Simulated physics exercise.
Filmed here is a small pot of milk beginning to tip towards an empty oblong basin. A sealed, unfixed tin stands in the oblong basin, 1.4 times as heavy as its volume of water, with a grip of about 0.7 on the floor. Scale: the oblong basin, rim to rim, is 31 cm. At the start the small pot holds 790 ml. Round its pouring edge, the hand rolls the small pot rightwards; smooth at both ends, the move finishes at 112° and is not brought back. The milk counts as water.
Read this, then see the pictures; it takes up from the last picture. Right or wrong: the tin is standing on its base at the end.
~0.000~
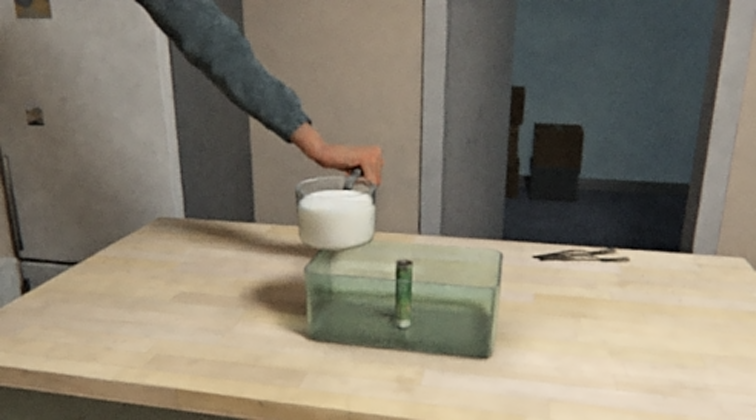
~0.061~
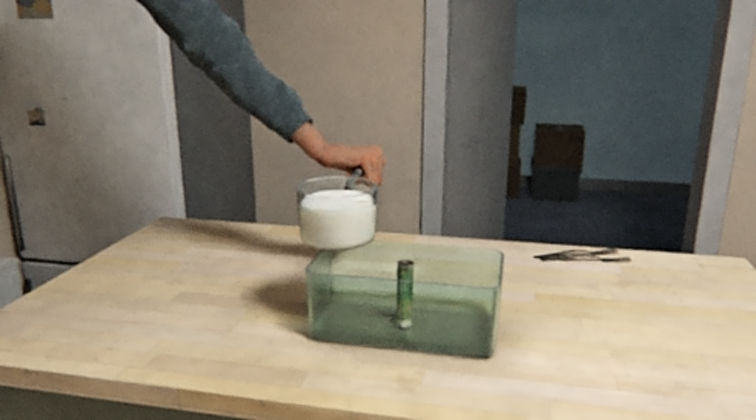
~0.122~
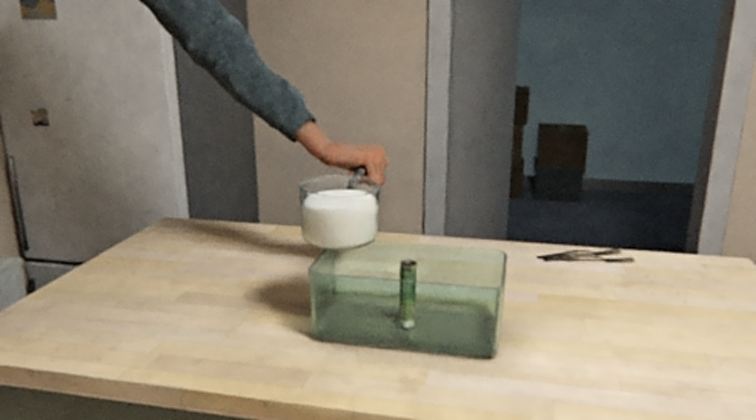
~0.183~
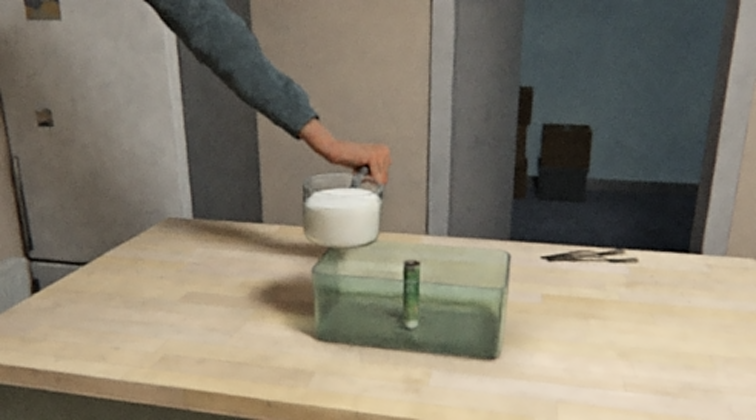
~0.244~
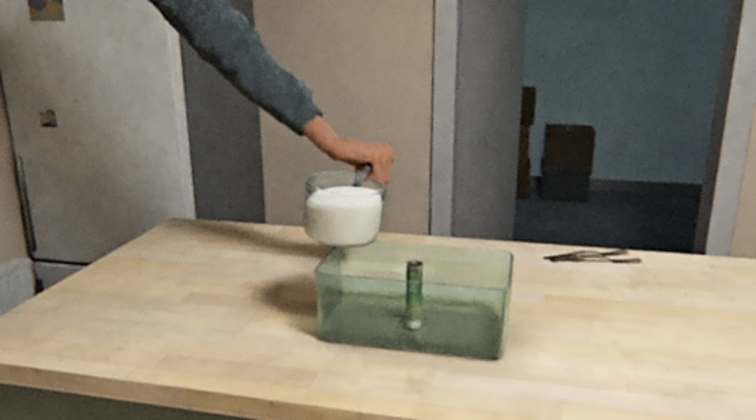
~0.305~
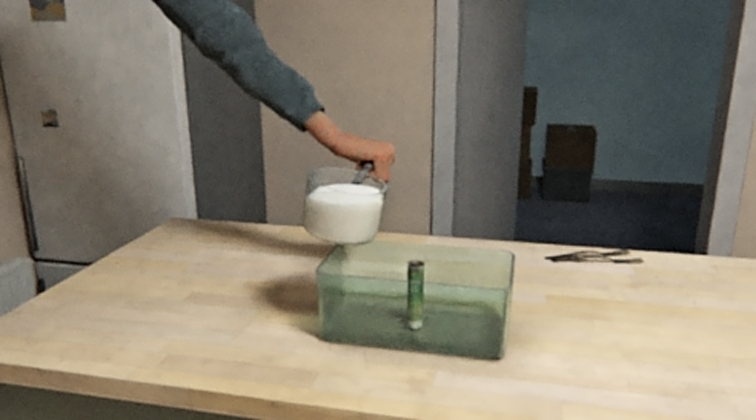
Right, it is standing.
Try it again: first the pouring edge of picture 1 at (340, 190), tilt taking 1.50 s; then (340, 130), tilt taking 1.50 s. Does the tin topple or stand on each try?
In the first try it comes down; in the second it remains standing.
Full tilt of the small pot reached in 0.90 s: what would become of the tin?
Holds steady.
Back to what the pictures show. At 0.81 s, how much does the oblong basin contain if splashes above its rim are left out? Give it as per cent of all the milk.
Fraction in basin: Approx. 5%.
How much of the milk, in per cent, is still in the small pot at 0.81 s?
Some 76 % of it is still there.
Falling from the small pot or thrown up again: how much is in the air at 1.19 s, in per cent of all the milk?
It comes to some 18 percent of the total.
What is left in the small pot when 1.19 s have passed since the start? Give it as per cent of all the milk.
16 %.
By 0.81 s the tilt is 63° and 75 per cent is still to pour; the tin stands where it began.
By 1.19 s the tilt is 100° and 16 per cent is still to pour; the tin stands where it began.
By 1.58 s the tilt is 112° and 0 per cent is still to pour; the tin stands where it began.
By 2.00 s the tilt is 112° and 0 per cent is still to pour; the tin stands where it began.
At rest the tin stands where it began.
